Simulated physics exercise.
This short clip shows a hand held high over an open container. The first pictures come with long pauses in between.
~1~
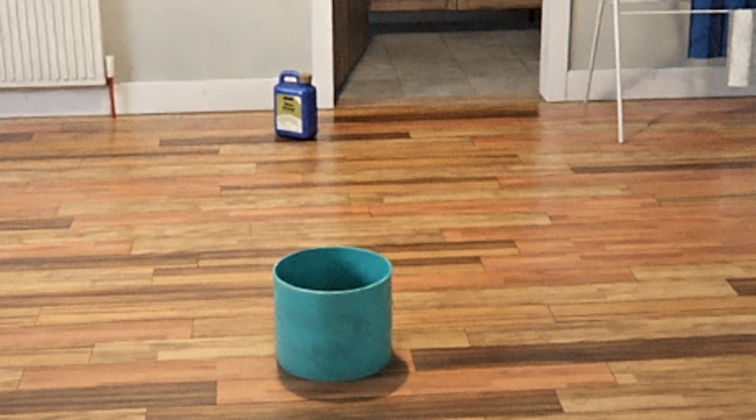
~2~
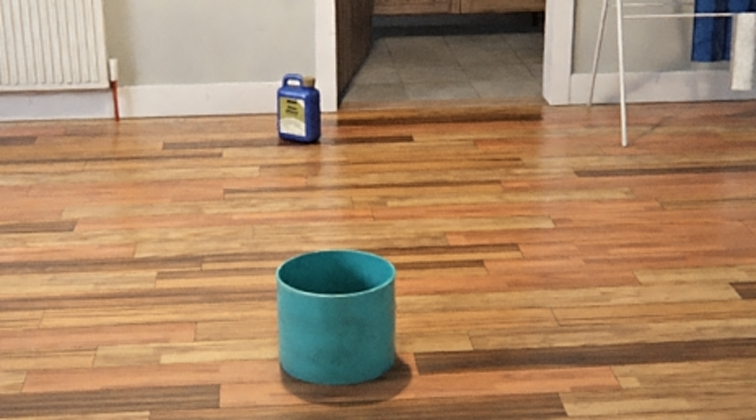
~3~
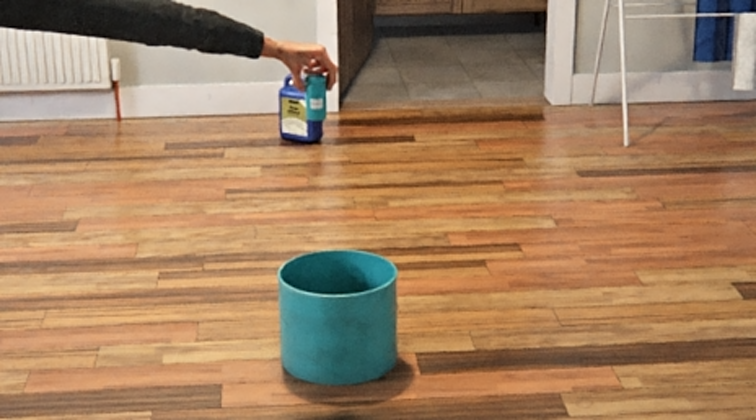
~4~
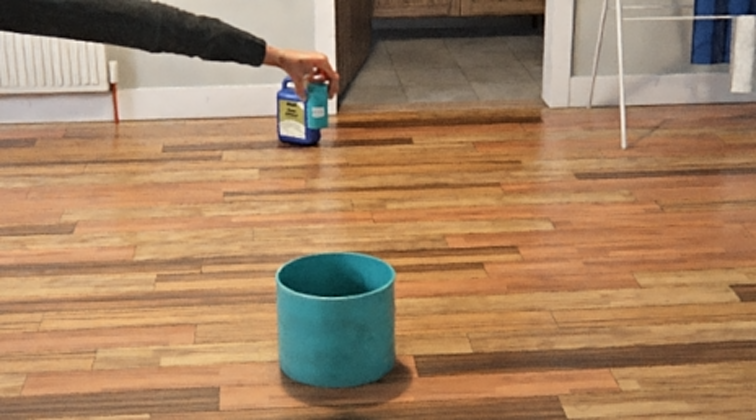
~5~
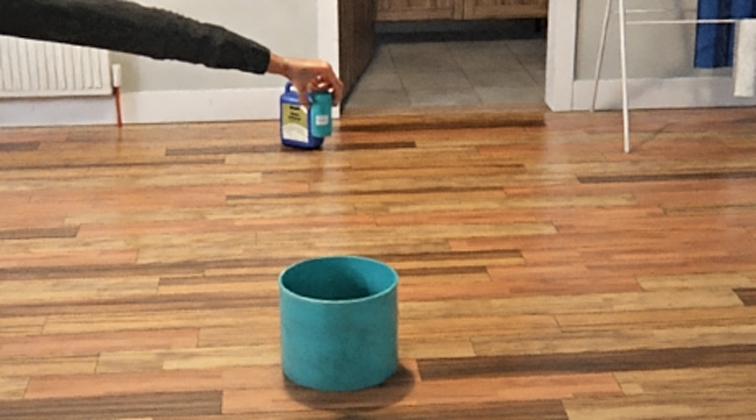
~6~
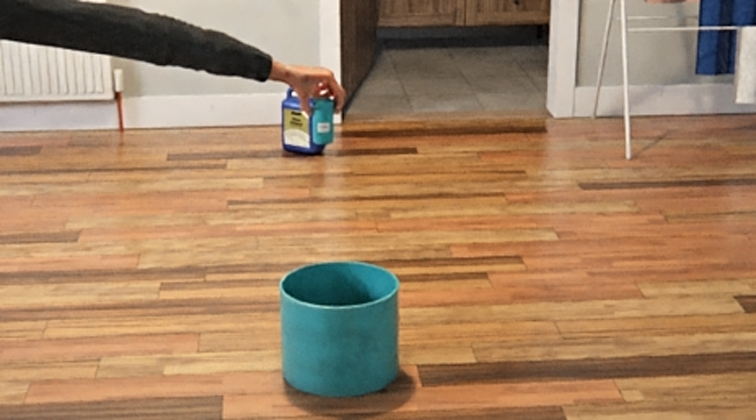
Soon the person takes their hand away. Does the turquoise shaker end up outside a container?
No, it ends up in a container.
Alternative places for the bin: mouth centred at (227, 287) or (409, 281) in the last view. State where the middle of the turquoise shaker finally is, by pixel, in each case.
You'd find it finishing close to (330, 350) in the first case and (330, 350) in the second.
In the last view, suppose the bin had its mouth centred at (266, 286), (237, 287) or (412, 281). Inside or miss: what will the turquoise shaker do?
It stays out, stays out, stays out.
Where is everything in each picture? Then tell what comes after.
Bin (333, 312), in the first frame.
Bin (337, 315), in the second frame.
Still on the way; turquoise shaker (316, 97); bin (338, 315), in the third frame.
Still on the way; turquoise shaker (318, 105); bin (336, 318), in the fourth frame.
Still on the way; turquoise shaker (322, 113); bin (339, 321), in the fifth frame.
In place, still held; turquoise shaker (323, 121); bin (340, 327), in the sixth frame.
Then, 0.18 s on from there, turquoise shaker displaced well along near (324, 161).
Then, 0.28 s on from there, turquoise shaker on its way down near (325, 236).
Then, 0.38 s on from there, turquoise shaker on its way down near (327, 346).
In the end, the turquoise shaker lands inside, near (327, 350).
